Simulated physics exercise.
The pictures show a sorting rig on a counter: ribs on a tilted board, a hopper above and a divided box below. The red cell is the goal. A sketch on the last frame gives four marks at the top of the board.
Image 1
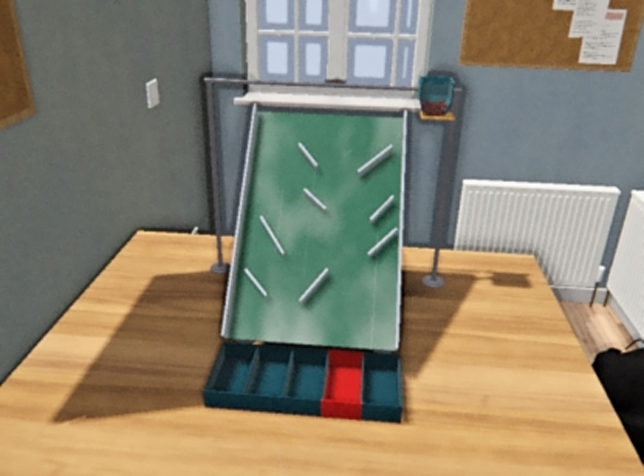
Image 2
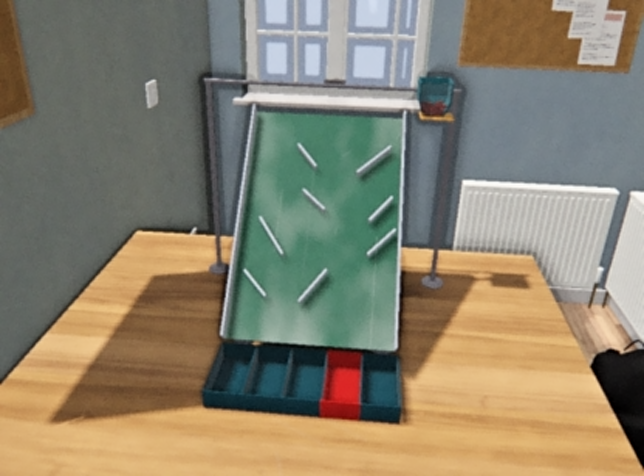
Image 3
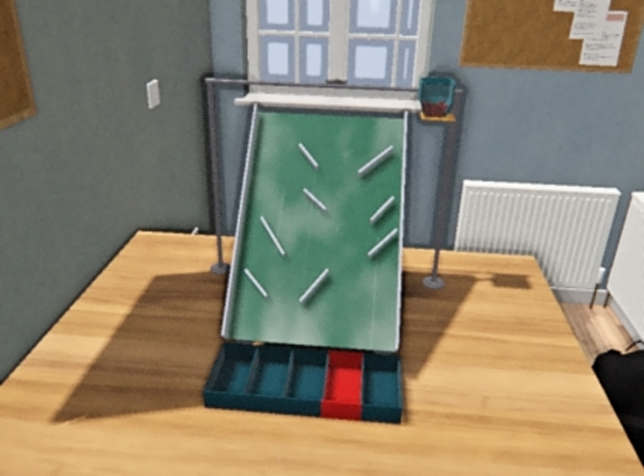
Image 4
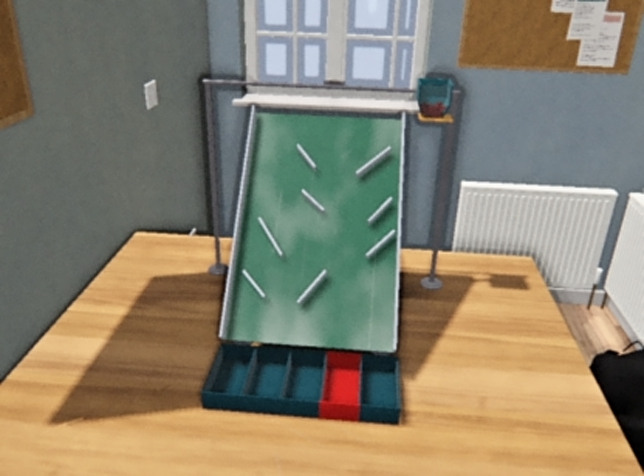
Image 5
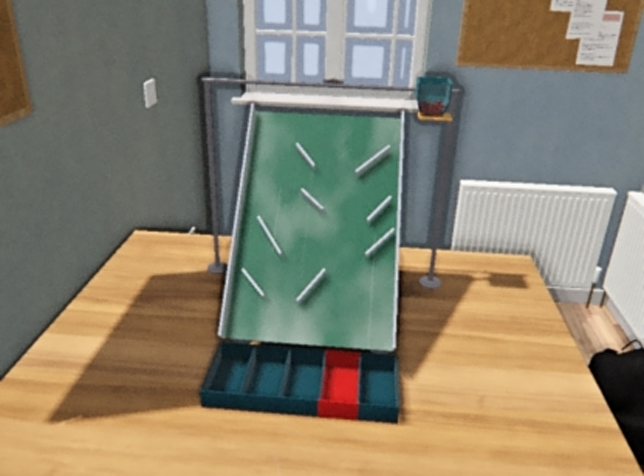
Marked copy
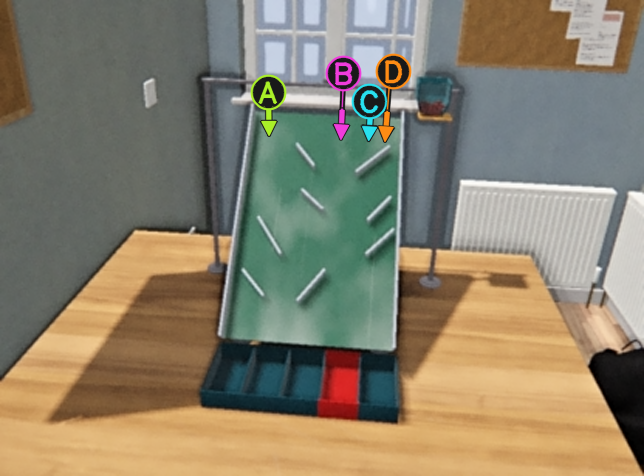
A green board with pale, slanted ribs leans on a grey frame atop a light wooden table, seen from the front and slightly above, in a blue-grey room with a window and white radiator. A small teal container sits at the upper right, and a dark teal divided box below has one red cell, fourth from left. Nothing on the rig moves; the view only shifts very slightly.
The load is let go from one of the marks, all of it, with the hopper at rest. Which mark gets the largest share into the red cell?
The answer is mark B.
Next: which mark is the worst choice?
That would be A.
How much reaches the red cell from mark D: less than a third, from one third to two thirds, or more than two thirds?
From one third to two thirds.
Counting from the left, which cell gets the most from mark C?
The fourth from the left.
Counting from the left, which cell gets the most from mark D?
It is the fourth one.
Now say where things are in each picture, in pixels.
The first frame shows hopper at (434, 108), kidney beans, door shut.
The second frame shows ribs (298, 144) to (316, 165), (357, 172) to (391, 146), (303, 189) to (324, 209).
The third frame shows ribs (371, 220) to (394, 197), (261, 217) to (283, 253), (369, 254) to (397, 229).
The fourth frame shows ribs (244, 271) to (264, 296), (298, 302) to (325, 270).
The fifth frame shows red cell at (338, 409), number 4 of 5 from the left.
On the marked copy, mark A meets the board at (269, 130); mark B meets the board at (341, 134); mark C meets the board at (369, 135); mark D meets the board at (385, 136).
Choosing A, none in the red cell, nearly all in other cells, a stray few held on the board, a stray few outside the box.
Choosing B, most in the red cell, about a quarter in other cells.
Choosing C, about half in the red cell, about a third in other cells, a small part held on the board, a small part outside the box.
Choosing D, about a third in the red cell, about half in other cells, a small part held on the board.
